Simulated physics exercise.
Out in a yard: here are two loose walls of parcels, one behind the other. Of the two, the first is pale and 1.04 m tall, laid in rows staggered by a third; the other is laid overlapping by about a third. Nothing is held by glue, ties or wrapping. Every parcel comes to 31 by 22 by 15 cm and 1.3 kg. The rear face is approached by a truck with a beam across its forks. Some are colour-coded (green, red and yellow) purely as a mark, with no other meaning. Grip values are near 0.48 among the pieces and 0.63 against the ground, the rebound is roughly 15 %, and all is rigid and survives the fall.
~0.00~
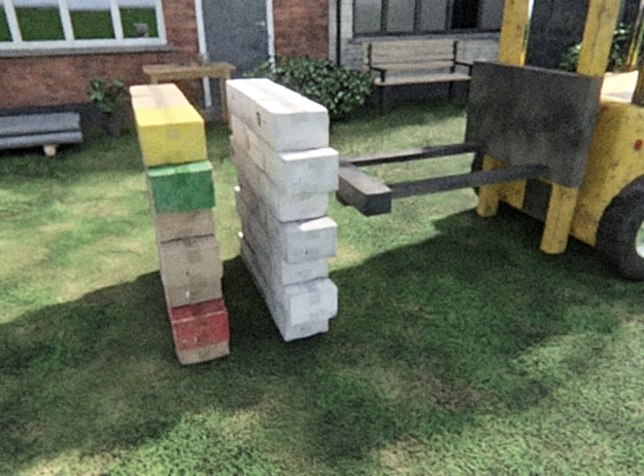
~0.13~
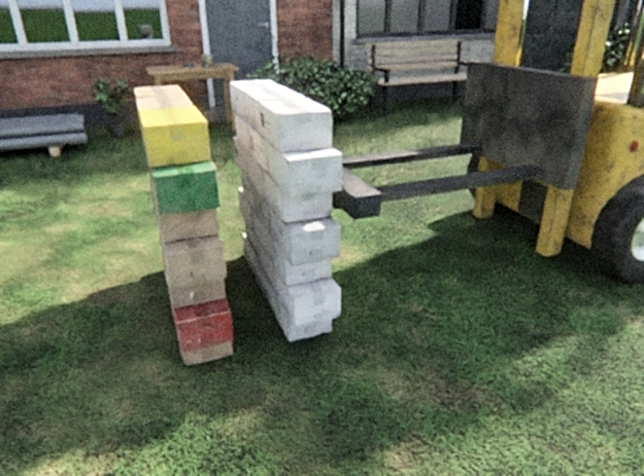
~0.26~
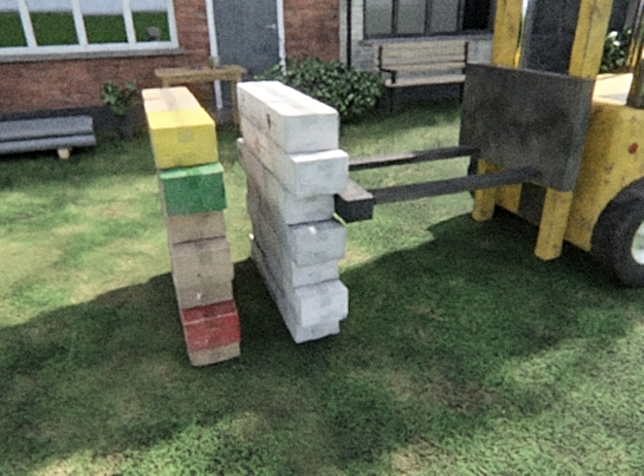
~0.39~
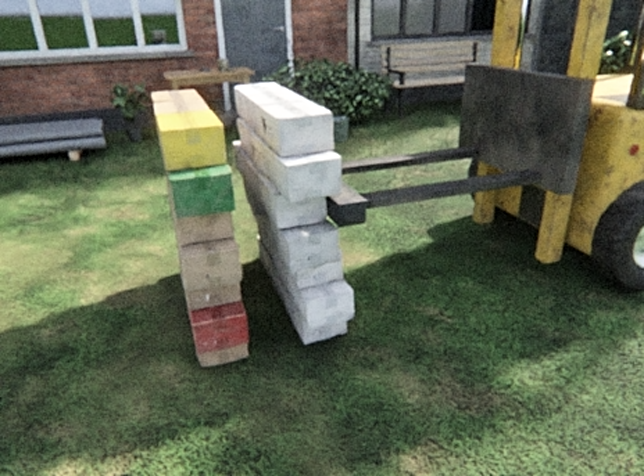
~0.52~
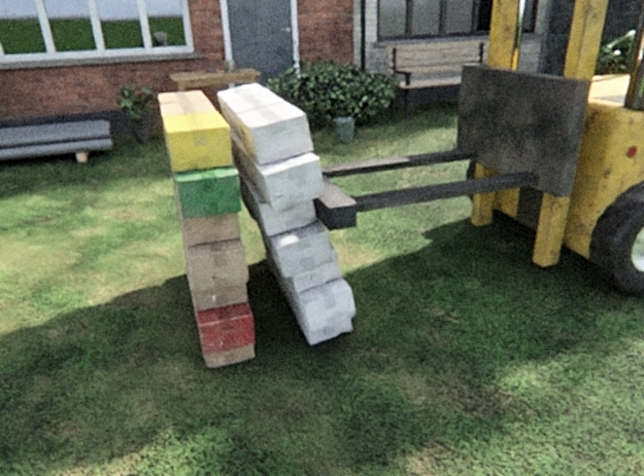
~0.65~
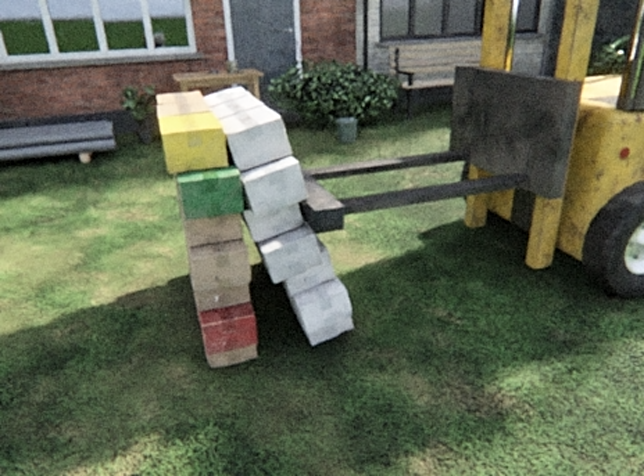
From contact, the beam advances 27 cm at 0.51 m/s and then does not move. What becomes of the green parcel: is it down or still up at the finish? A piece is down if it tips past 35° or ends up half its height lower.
It is down.
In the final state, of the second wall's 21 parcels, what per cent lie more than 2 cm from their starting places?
That makes 90 percent.
After 1.08 s, 0 of the pale wall down; none of the 21 parcels of the second wall down, 20 disturbed; green parcel 11° from how it stood; yellow parcel 11° from how it stood.
After 1.48 s, 11 of the pale wall down; 18 of the 21 parcels of the second wall down; green parcel 36° from how it stood, 10 cm lower; yellow parcel 36° from how it stood, 14 cm lower.
After 1.86 s, 11 of the pale wall down; 18 of the 21 parcels of the second wall down; green parcel on its side; yellow parcel on its side.
In the end (3.4 s), 11 of the pale wall down; 18 of the 21 parcels of the second wall down; green parcel on its side; yellow parcel on its side; red parcel 43 mm from its place.
